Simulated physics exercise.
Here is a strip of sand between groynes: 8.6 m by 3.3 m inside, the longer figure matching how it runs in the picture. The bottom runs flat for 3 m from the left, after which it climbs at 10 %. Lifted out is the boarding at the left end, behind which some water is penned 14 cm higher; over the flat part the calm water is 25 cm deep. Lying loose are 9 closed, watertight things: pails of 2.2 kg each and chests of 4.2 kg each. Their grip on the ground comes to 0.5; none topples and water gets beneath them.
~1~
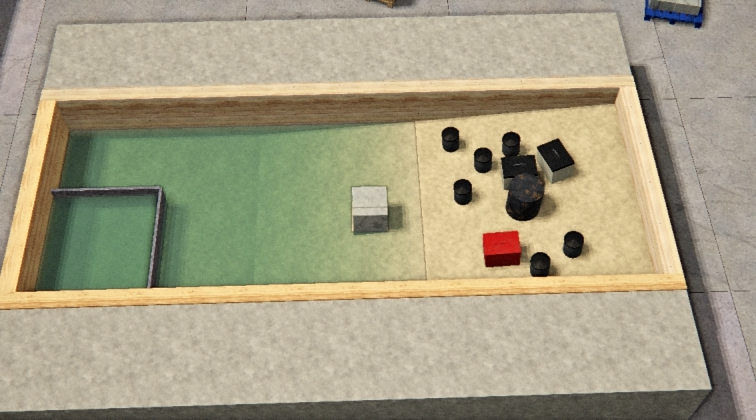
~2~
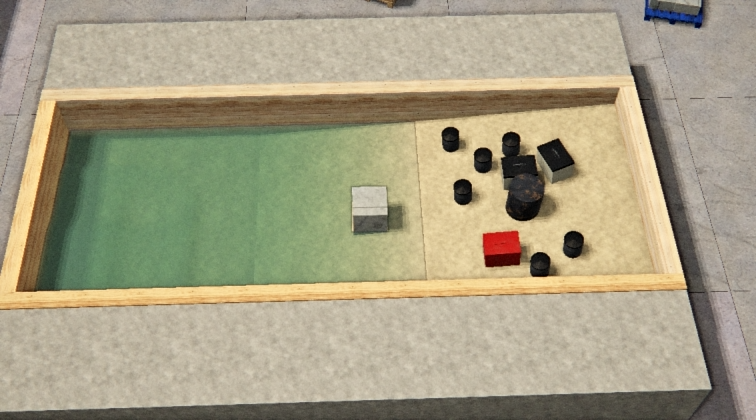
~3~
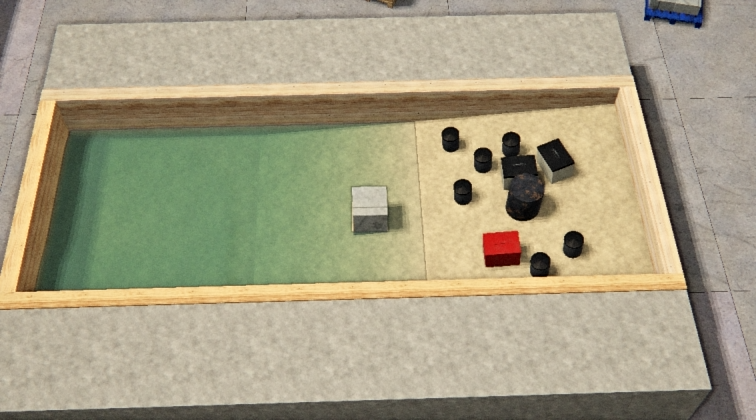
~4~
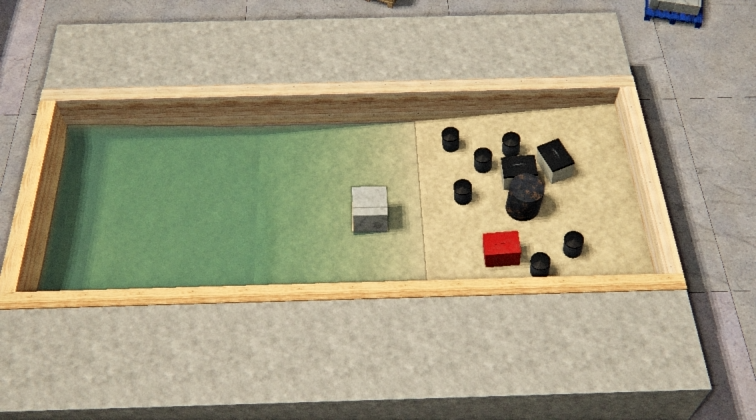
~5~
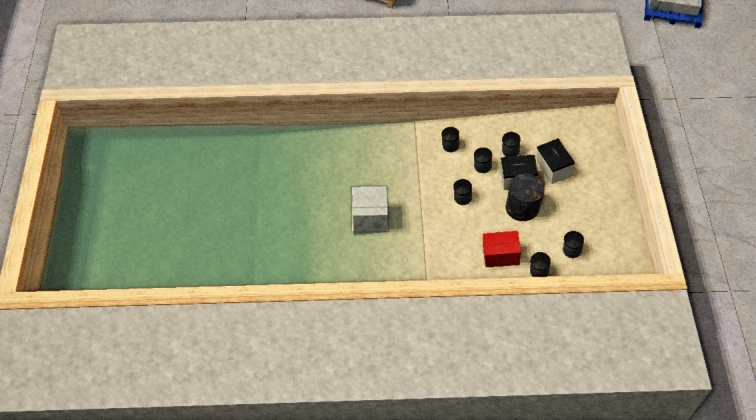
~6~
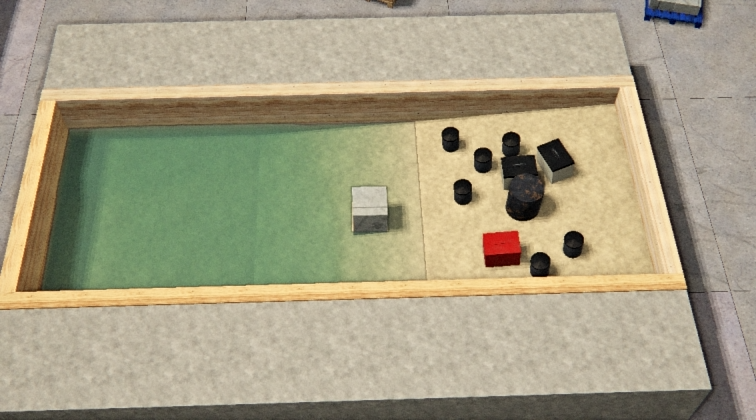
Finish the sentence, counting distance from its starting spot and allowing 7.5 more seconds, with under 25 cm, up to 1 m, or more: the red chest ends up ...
The red chest ends up under 25 cm from its start.
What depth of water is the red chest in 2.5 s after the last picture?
Roughly 1 cm.
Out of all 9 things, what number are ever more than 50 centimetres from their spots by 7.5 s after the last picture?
The total is 0.
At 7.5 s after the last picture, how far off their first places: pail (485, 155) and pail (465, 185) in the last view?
Respectively 0 and 10 centimetres.
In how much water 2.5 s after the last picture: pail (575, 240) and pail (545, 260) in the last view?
Around 0 cm and 0 cm.
Then, 0.6 s after the last picture the red chest is near (504, 243), 0.0 m from its start, aground; 0 afloat.
Then, 2.5 s after the last picture the red chest is near (504, 243), 0.0 m from its start, aground; 0 afloat.
Then, 4.8 s after the last picture the red chest is near (504, 243), 0.0 m from its start, aground; 0 afloat.
Then, 7.5 s after the last picture the red chest is near (504, 243), 0.0 m from its start, aground; 0 afloat.
